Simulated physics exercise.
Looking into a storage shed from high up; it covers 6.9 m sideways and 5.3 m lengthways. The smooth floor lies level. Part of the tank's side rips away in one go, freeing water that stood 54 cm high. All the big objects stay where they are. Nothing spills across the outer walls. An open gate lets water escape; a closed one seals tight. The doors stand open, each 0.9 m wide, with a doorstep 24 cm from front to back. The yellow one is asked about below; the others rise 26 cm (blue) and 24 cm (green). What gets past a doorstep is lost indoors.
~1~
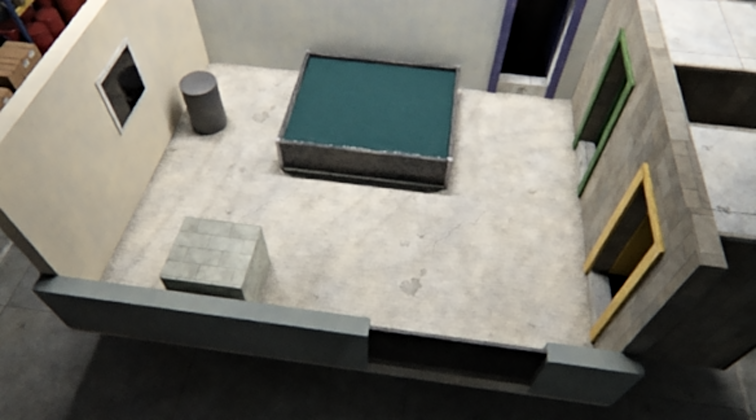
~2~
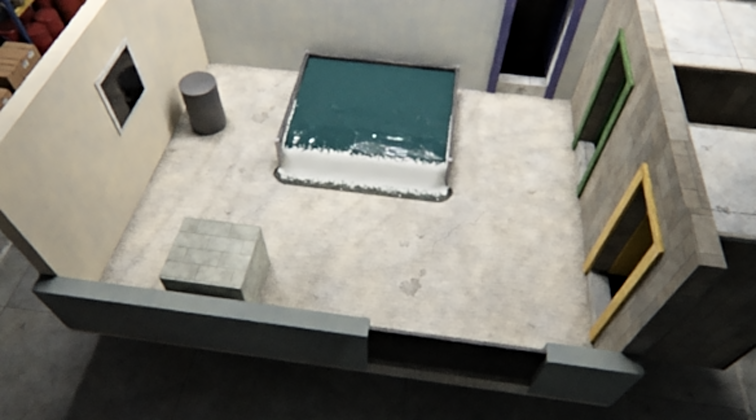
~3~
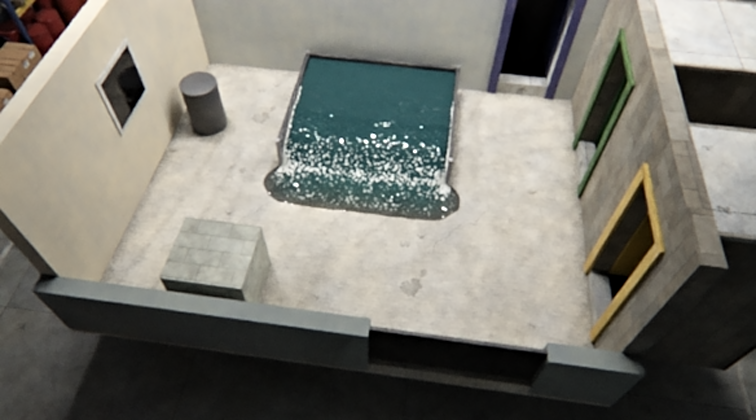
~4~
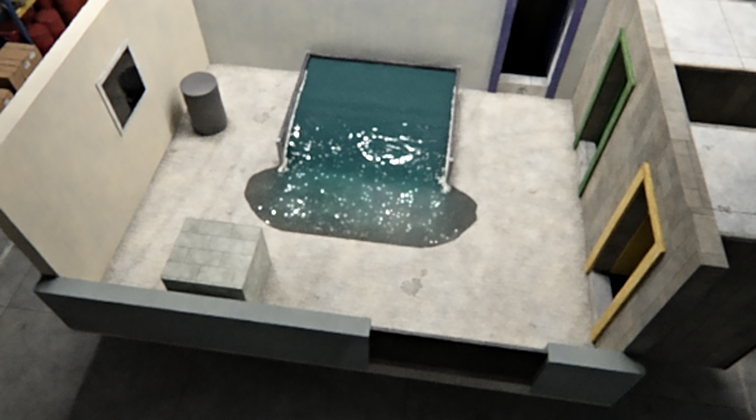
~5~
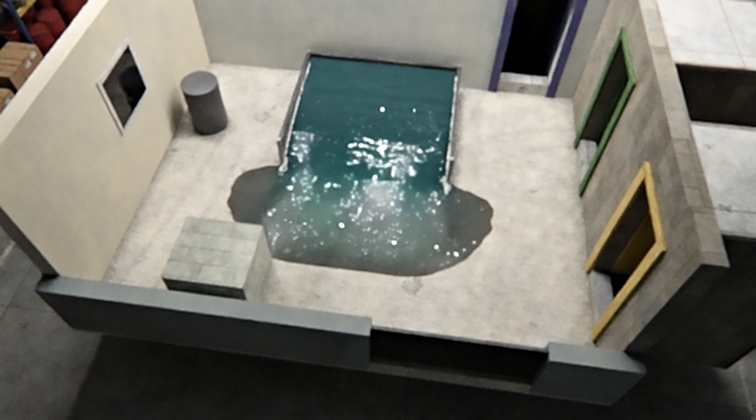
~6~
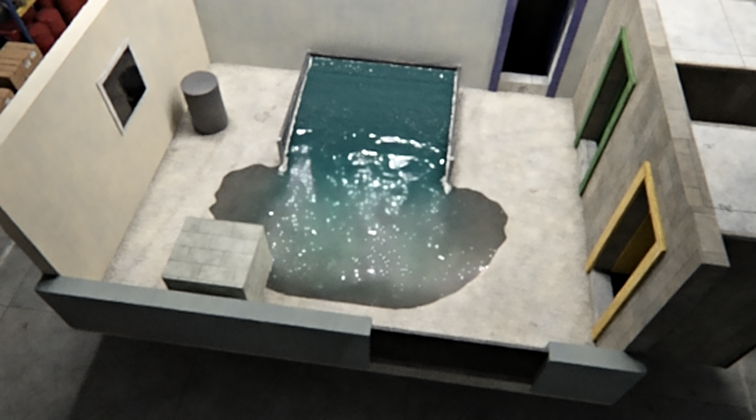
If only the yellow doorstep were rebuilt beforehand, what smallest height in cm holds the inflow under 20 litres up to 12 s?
It would have to be roughly 21 cm high.
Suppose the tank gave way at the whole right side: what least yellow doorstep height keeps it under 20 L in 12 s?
Some 14.5 cm.
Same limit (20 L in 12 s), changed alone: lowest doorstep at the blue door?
About 15 cm at blue.
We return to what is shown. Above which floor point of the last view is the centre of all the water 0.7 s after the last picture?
At about (366, 173).
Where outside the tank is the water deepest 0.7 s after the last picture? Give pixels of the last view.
Around (308, 336).
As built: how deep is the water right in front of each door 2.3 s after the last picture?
In cm: Yellow 21, blue 0, green 0.
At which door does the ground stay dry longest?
Last comes the blue one.
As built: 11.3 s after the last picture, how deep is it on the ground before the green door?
About 8.5 cm.
Then, 0.7 s after the last picture water covers 40 % of the floor, deepest (35 cm) near (308, 336); it has not reached the yellow door.
Then, 2.3 s after the last picture water covers 55 % of the floor, deepest (37 cm) near (582, 373); 21 cm at the yellow door, 0 litres in over its 17 cm doorstep.
Then, 11.3 s after the last picture water covers 100 % of the floor, deepest (15 cm) near (539, 368); 9 cm at the yellow door, 50 litres in over its 17 cm doorstep.
At the yellow door as built, the water peaked near 25 cm, 3.1 s after the last picture.
Run again over the same 12 s with other heights there, 45 litres in over 17.5 cm, 6 litres over 24 cm. The limit of 20 litres is kept from about 21 cm up.
